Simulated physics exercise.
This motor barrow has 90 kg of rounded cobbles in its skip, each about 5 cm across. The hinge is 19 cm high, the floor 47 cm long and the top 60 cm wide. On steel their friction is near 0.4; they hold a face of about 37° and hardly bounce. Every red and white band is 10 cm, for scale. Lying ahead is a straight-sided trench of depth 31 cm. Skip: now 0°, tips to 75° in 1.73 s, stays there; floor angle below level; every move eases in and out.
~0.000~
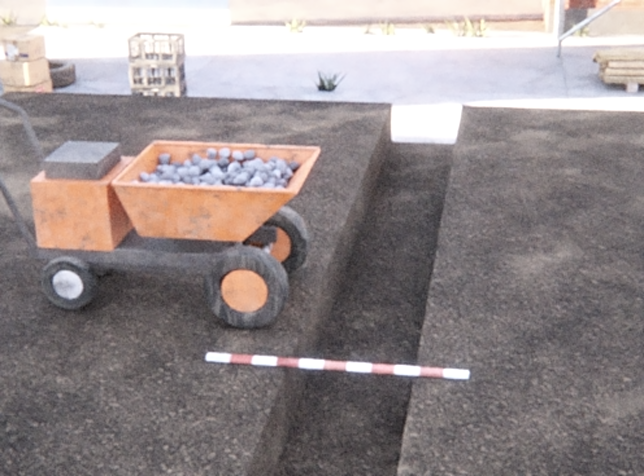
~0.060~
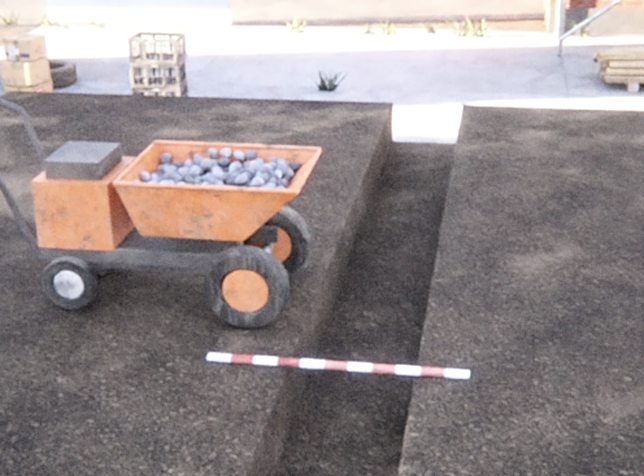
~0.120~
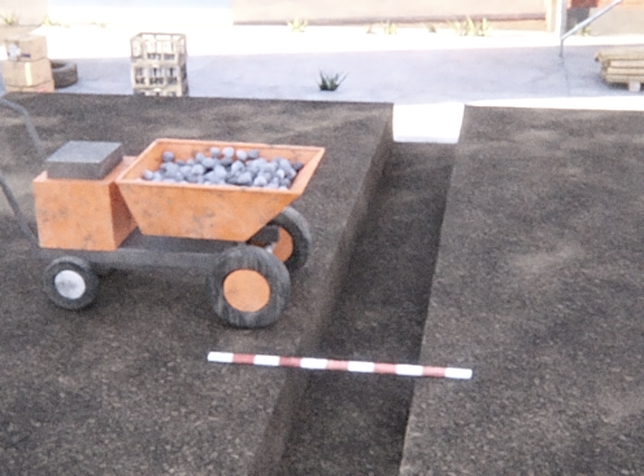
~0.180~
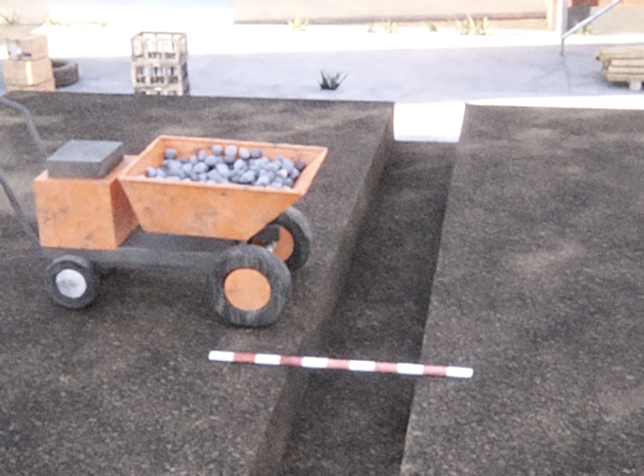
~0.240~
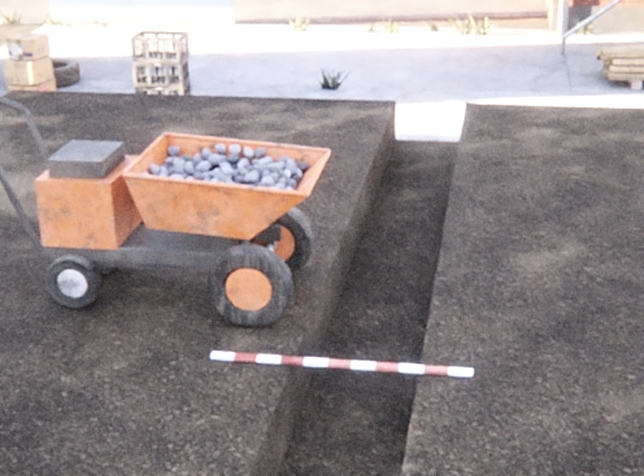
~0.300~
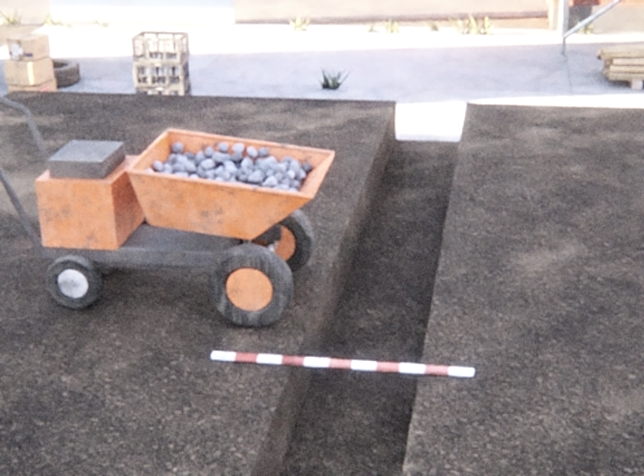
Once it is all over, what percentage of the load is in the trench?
Roughly 94 percent of the load is in the trench.
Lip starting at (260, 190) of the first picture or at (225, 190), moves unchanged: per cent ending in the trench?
Around 100 and then 100 percent.
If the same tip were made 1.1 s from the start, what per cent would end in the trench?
With that timing, about 90 per cent.
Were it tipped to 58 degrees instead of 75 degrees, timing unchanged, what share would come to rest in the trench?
Roughly 90% would end there.
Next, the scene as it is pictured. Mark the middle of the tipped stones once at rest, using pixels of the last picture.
(398, 354).
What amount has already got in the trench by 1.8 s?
About 75 per cent by then.
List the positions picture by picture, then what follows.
In the first picture, lip at (296, 192), floor tilted 0°, highest stones at (250, 161).
In the second picture, lip at (297, 192), floor tilted 0°, highest stones at (251, 161); the stones move at 0.1 m/s on average.
In the third picture, lip at (300, 193), floor tilted 1°, highest stones at (254, 160); the stones move at 0.1 m/s on average.
In the fourth picture, the skip is at 2°, its lip at (303, 193); the top of the load is at (243, 158); the stones move at 0.2 m/s on average.
In the fifth picture, lip at (307, 195), floor tilted 4°, highest stones at (233, 158); the stones move at 0.2 m/s on average.
In the sixth picture, the skip is at 6°, its lip at (312, 197); the top of the load is at (216, 155); the stones move at 0.3 m/s on average.
After 1.3 s the floor is at 63°; 97 % in the skip, 3 % in the trench; the foremost stones are at (395, 265).
After 1.8 s the floor is at 75°; 19 % in the skip, 75 % in the trench, 6 % past the trench; the foremost stones are at (480, 307).
After 2.2 s the floor is at 75°; 1 % in the skip, 93 % in the trench, 6 % past the trench; the foremost stones are at (513, 304).
After 4.1 s the floor is at 75°; 0 % in the skip, 94 % in the trench, 6 % past the trench; the foremost stones are at (517, 304).
